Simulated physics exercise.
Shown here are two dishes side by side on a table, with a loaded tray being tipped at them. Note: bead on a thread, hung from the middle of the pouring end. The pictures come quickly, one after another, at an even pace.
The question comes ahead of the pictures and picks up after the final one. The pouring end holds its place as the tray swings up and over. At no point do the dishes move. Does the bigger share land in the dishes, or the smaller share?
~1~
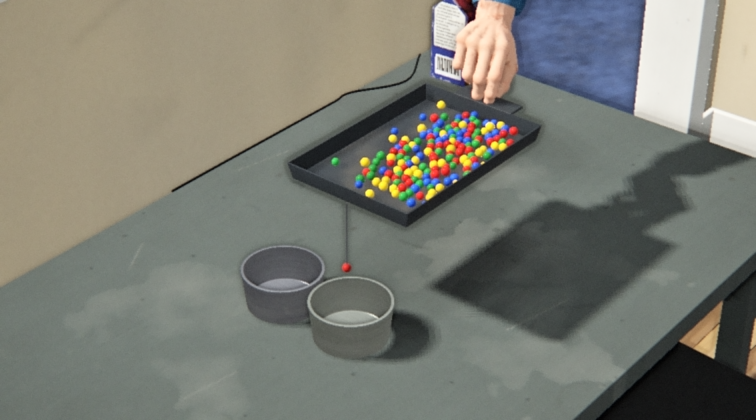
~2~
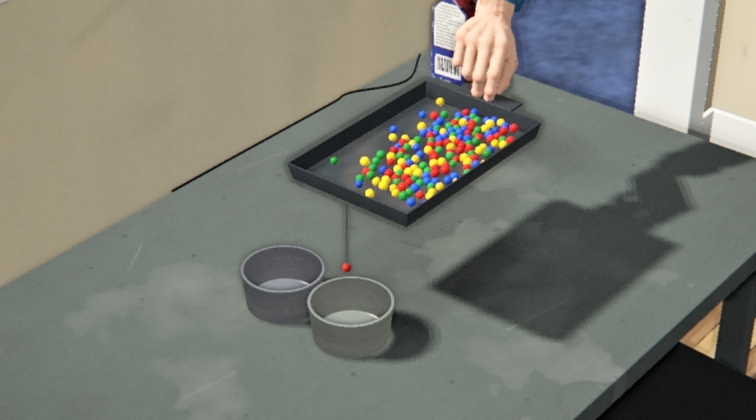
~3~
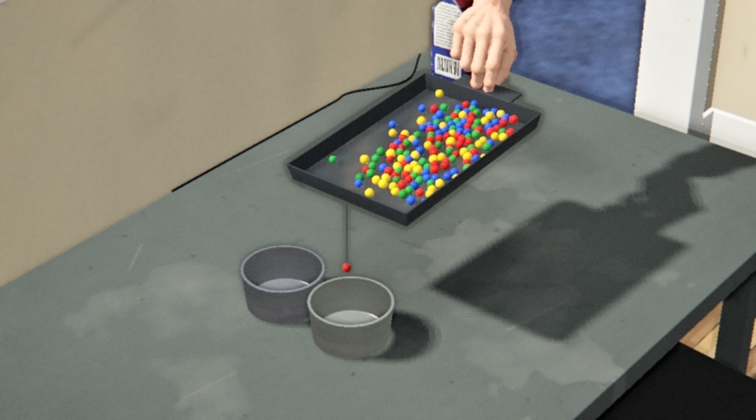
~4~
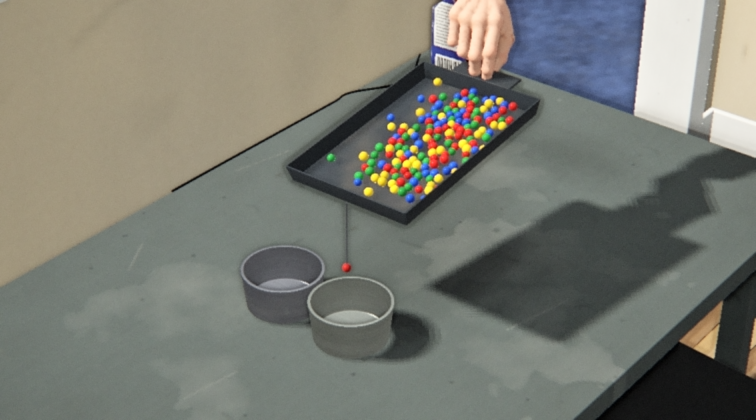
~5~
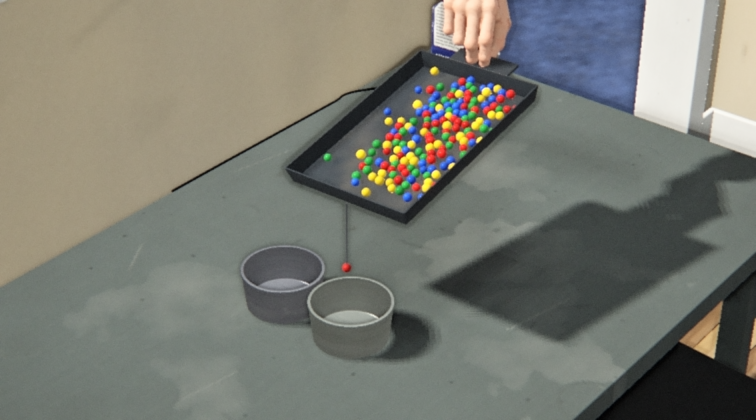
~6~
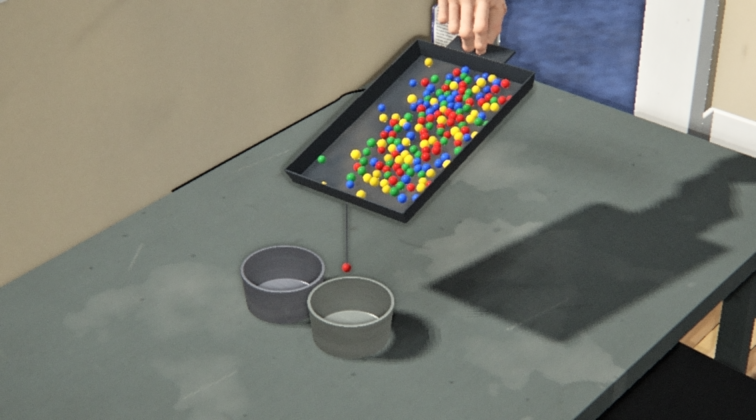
Most reaches the dishes.
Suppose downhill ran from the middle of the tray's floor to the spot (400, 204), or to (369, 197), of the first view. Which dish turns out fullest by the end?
So, the dish at the right the first time round, the dish at the right the second.
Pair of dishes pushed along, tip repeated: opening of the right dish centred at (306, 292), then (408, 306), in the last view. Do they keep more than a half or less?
First more than half, then the smaller part.
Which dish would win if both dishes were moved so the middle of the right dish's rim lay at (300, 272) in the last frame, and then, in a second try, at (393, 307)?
So: The one further right first, and the one further left second.
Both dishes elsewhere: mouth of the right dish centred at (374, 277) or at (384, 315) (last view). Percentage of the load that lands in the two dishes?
The first try yields 10% and the second yields 50%.
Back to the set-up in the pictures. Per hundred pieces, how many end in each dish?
Left dish: Around 70 in a hundred; right dish: Around 10 in a hundred.
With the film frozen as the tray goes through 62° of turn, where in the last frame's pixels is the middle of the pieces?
About (326, 181).
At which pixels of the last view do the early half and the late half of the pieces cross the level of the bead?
Earlier half at (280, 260), later half at (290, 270).
Shortly afterwards, tray tipped steeply; the bulk on the tray; only a few in the right dish; a little in the left dish; only a few outside both; a little in the air.
Next, tray tipped past a quarter turn; a little on the tray; a little in the right dish; near half in the left dish; a little outside both; near a quarter in the air.
Some moments later, tray tipped past a quarter turn; a little in the right dish; near two thirds in the left dish; a little outside both.
In the end, tray tipped past a quarter turn; a little in the right dish; near two thirds in the left dish; a little outside both.
